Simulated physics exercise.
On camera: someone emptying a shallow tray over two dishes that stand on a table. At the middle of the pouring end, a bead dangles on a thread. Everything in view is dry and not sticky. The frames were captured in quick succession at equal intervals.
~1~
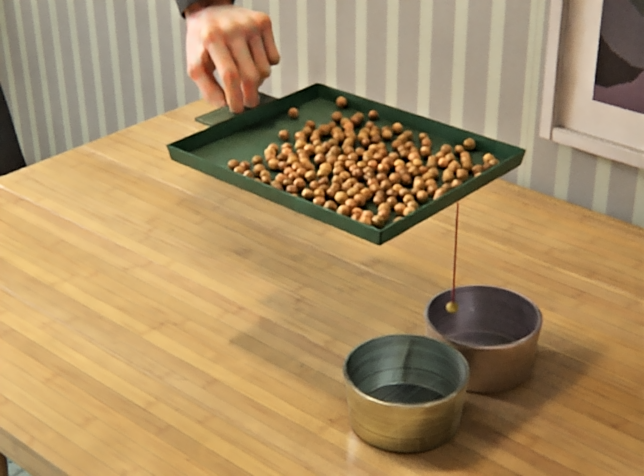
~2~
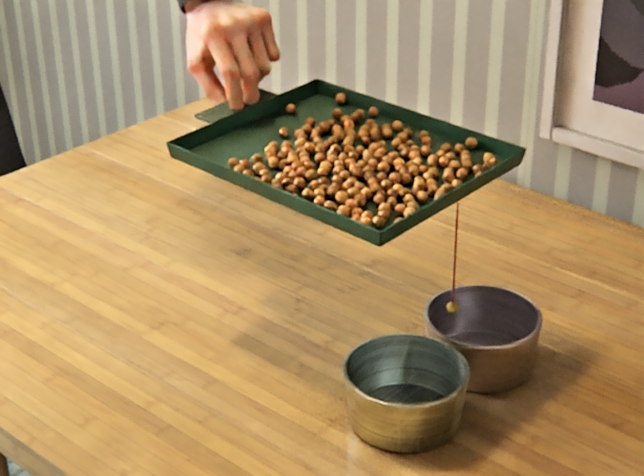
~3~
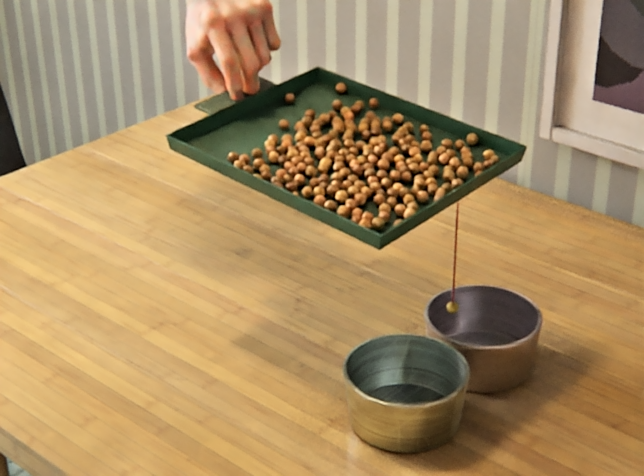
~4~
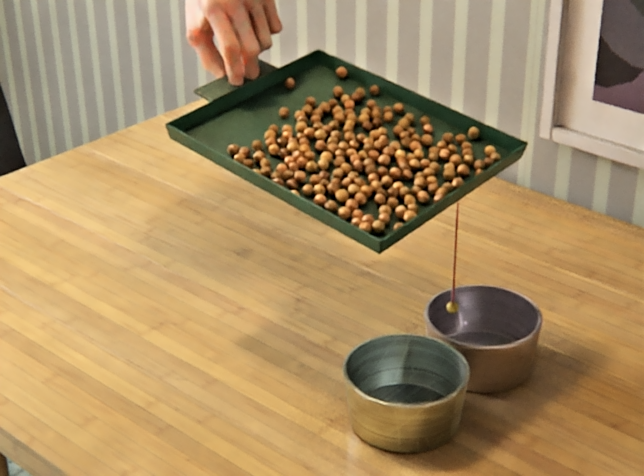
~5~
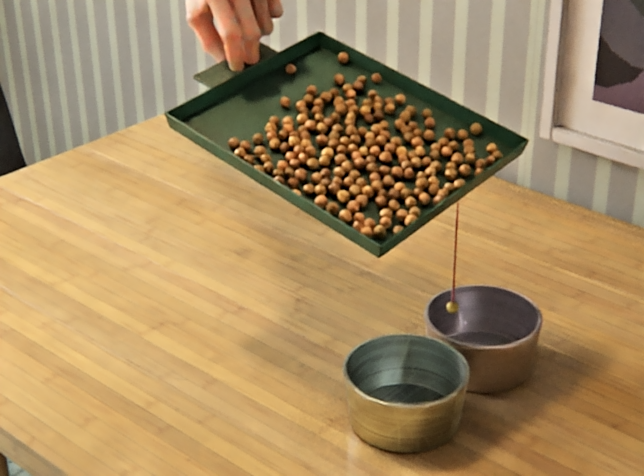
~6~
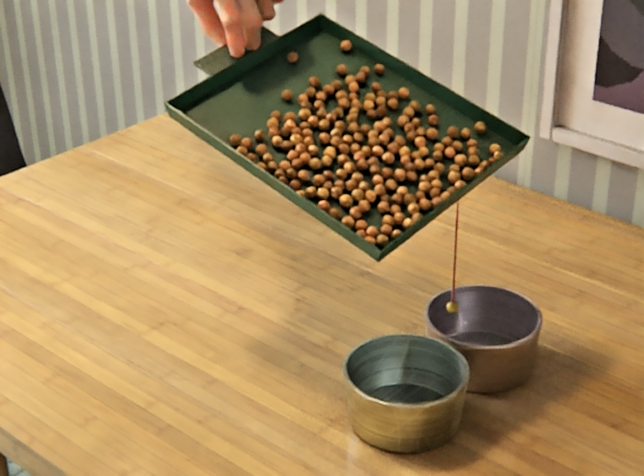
A dark green shallow tray of round brown wooden beads, held by a hand at its upper left, tilts gradually above a light wooden table, seen from slightly above by a still camera. Below stand a grey-green dish at left and a purplish one behind at right, near a yellow bead hanging on a thread. The tray's far side rises, its near corner dips slightly, and the beads shift and spread a little.
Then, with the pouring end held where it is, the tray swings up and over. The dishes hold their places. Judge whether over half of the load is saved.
Over half of it is saved.
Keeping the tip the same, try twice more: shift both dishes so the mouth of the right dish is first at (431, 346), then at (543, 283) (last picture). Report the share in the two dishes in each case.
Around 70 and around 10 per cent, in that order.
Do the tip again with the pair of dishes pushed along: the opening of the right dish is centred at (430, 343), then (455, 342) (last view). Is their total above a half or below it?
With the first shift the pair saves beyond half; with the second, beyond half.
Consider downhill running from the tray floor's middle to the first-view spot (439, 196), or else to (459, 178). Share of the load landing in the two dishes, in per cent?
I'd put it at some 40 % and then some 30 %.
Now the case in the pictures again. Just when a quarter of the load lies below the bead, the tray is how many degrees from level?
I'd put it at about 80 degrees.
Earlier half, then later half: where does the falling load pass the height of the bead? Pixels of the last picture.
I'd place the first part at (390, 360) and the rest at (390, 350).
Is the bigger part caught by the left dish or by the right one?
Winner: The left side.
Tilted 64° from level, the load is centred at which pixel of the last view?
The load is centred about (395, 193).
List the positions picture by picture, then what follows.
In the first picture, corners of the pouring end near (380, 229) and (521, 149), level; middle of the load near (362, 167), round wooden beads; left dish near (454, 413); right dish near (529, 355); bead on its thread near (453, 308).
In the second picture, corners of the pouring end near (380, 230) and (522, 149), level; middle of the load near (362, 165).
In the third picture, corners of the pouring end near (380, 233) and (522, 146), tipped barely, lowest at the left corner; middle of the load near (362, 162).
In the fourth picture, corners of the pouring end near (380, 238) and (523, 143), tipped a little, lowest at the left corner; middle of the load near (362, 156).
In the fifth picture, corners of the pouring end near (381, 243) and (525, 140), tipped a little, lowest at the left corner; middle of the load near (364, 152).
In the sixth picture, corners of the pouring end near (380, 248) and (526, 137), tipped clearly, lowest at the left corner; middle of the load near (366, 152), all but a few on the move; left dish near (454, 413); right dish near (529, 355).
Shortly afterwards, tray tipped steeply; all but a few on the tray; only a few in the left dish; only a few outside both; a little in the air.
Next, tray tipped past a quarter turn; only a few on the tray; the bulk in the left dish; a little outside both; only a few in the air.
Some moments later, tray tipped past a quarter turn; the bulk in the left dish; a little outside both.
In the end, tray tipped past a quarter turn; the bulk in the left dish; none at all in the right dish; a little outside both.
